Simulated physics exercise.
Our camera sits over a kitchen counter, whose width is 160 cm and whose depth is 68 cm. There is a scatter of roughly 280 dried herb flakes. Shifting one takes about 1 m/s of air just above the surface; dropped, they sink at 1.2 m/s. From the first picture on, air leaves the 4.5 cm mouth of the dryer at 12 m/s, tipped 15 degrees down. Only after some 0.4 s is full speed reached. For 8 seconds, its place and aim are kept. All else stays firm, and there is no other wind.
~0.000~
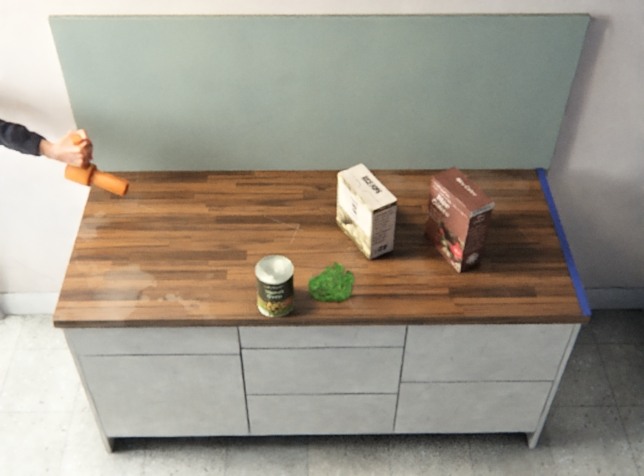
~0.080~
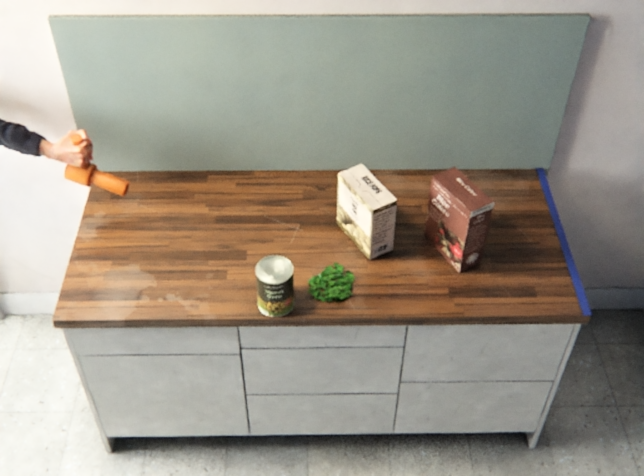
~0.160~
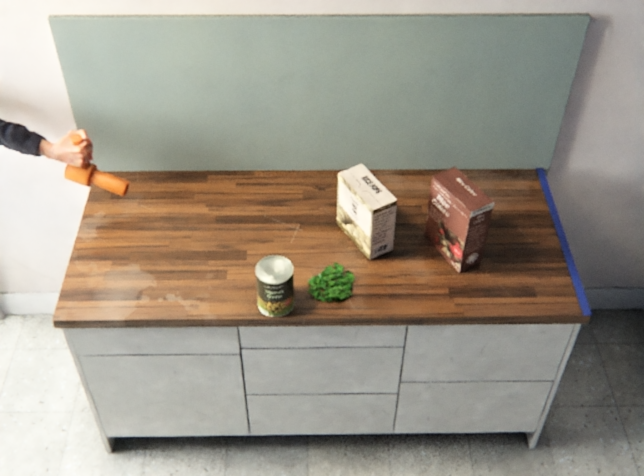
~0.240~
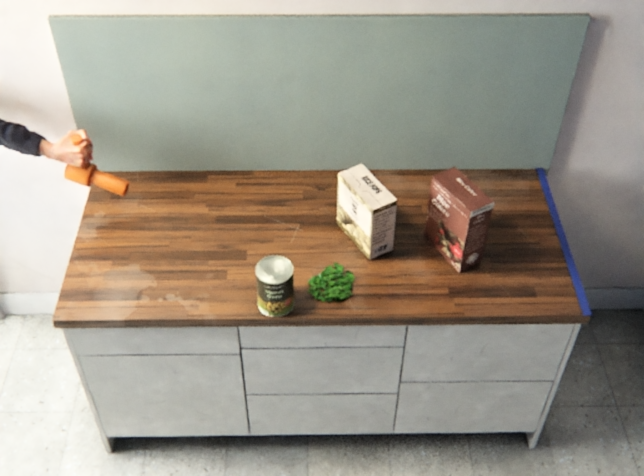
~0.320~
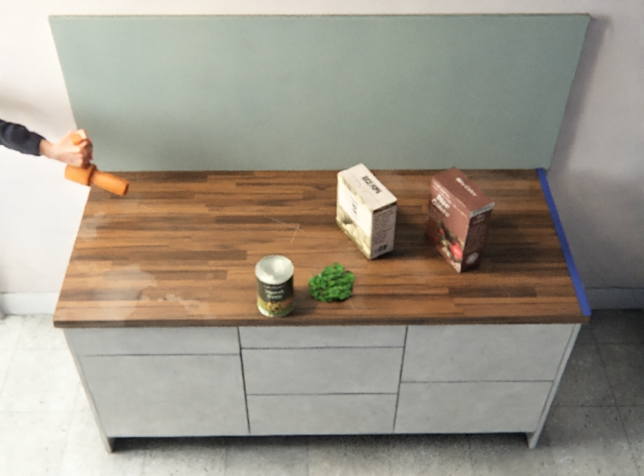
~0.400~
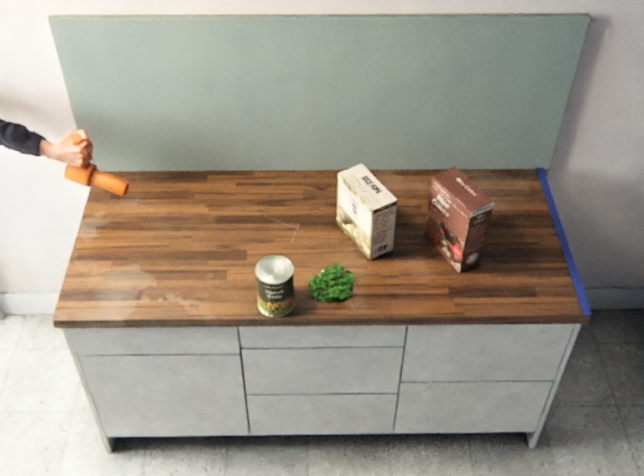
We see a hand at the left holding an orange dryer over a wooden counter with a tin, two cartons and a small heap of green herb flakes; the hand stays in place and nothing on the counter visibly moves.
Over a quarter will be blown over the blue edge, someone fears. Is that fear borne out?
No, the quarter line is respected.
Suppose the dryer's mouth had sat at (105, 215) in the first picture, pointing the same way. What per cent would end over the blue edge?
The share would be near 15 %.
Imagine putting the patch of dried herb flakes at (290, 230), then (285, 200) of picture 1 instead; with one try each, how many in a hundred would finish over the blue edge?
25 %, 90 %.
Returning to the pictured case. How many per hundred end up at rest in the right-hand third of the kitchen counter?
0 %.
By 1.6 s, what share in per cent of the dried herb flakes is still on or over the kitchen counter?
The share then is about 0 %.
After 1.6 s, 0 % are over the blue edge; 100 % have settled or left.
After 2.6 s, 0 % are over the blue edge; 100 % have settled or left.
After 4.4 s, 0 % are over the blue edge; 100 % have settled or left.
After 8.0 s, at the end, 0 % are over the blue edge.
